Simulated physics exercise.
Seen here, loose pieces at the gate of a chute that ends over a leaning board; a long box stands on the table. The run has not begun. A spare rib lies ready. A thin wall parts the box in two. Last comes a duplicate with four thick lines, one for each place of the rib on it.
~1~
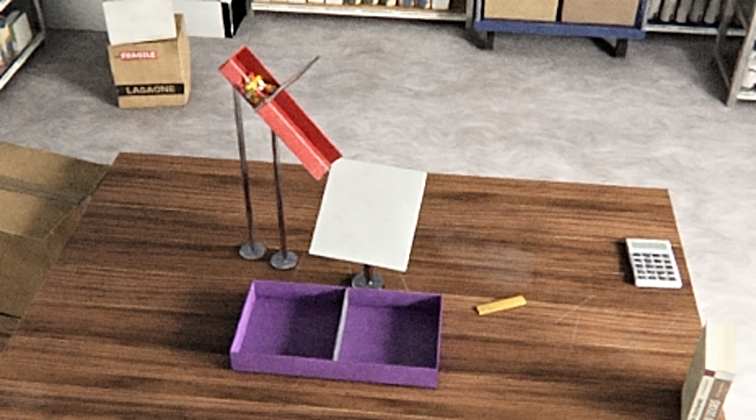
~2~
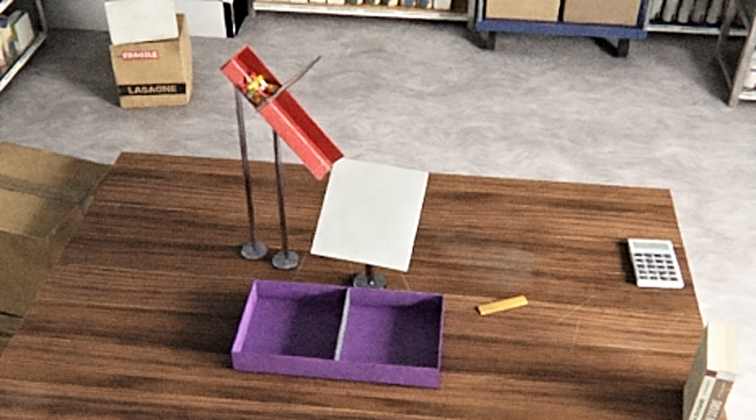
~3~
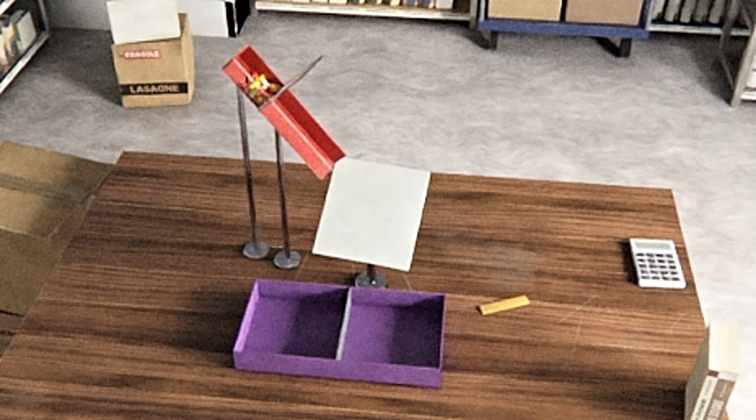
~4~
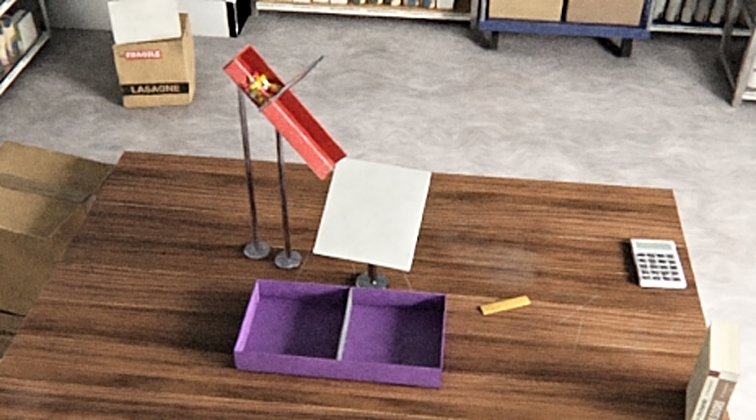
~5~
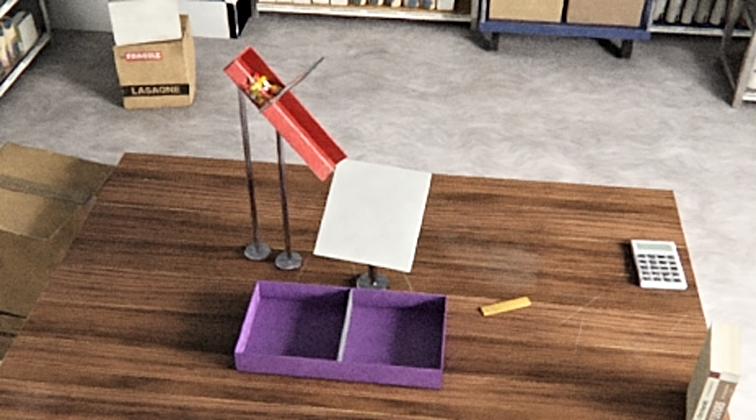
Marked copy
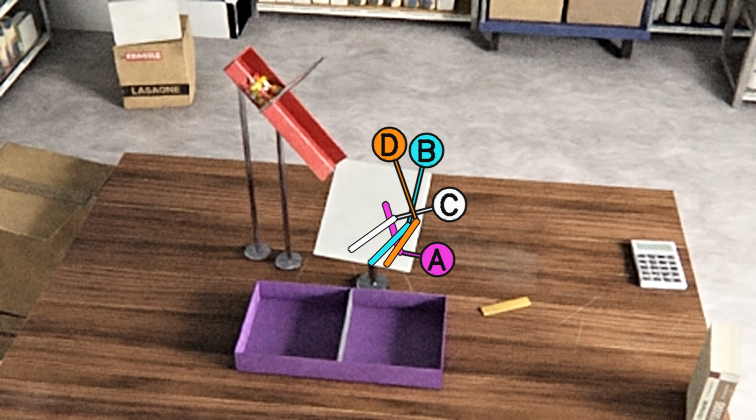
Nothing moves apart from a very slight shift of the whole view at the start. Small red and yellow pieces stay behind the gate of a sloping red chute, above a tilted white board and a divided purple box on the wooden table, and the gate remains shut to the end.
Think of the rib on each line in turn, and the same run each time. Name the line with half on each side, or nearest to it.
Best: B.
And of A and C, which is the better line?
C it is.
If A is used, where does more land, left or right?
More lands on the right.
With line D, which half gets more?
More lands on the right.
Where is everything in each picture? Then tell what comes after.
The first frame shows load behind the gate near (258, 92), round plastic beads; lip of the chute near (324, 172), sloping fairly steeply.
The second frame shows middle of the board near (370, 212), tilted fairly steeply; middle of its low edge near (358, 261); of its high edge near (381, 164).
The third frame shows front corners of the box near (234, 351) and (440, 369); front end of its middle wall near (336, 360); gate still shut near (282, 90).
The fourth frame shows middle of the load near (262, 92); lip near (329, 172).
The fifth frame shows middle of the load near (263, 93); lip near (329, 173).
On the marked copy, line A from (385, 204) to (400, 252); line B from (408, 225) to (371, 262); line C from (394, 218) to (351, 249); line D from (416, 221) to (386, 264).
If A is chosen, of what is caught, only a few in the left half, all but a few in the right.
If B is chosen, of what is caught, close to two thirds in the left half, close to a third in the right.
If C is chosen, of what is caught, the bulk in the left half, close to a quarter in the right.
If D is chosen, of what is caught, a small share in the left half, all but a few in the right.
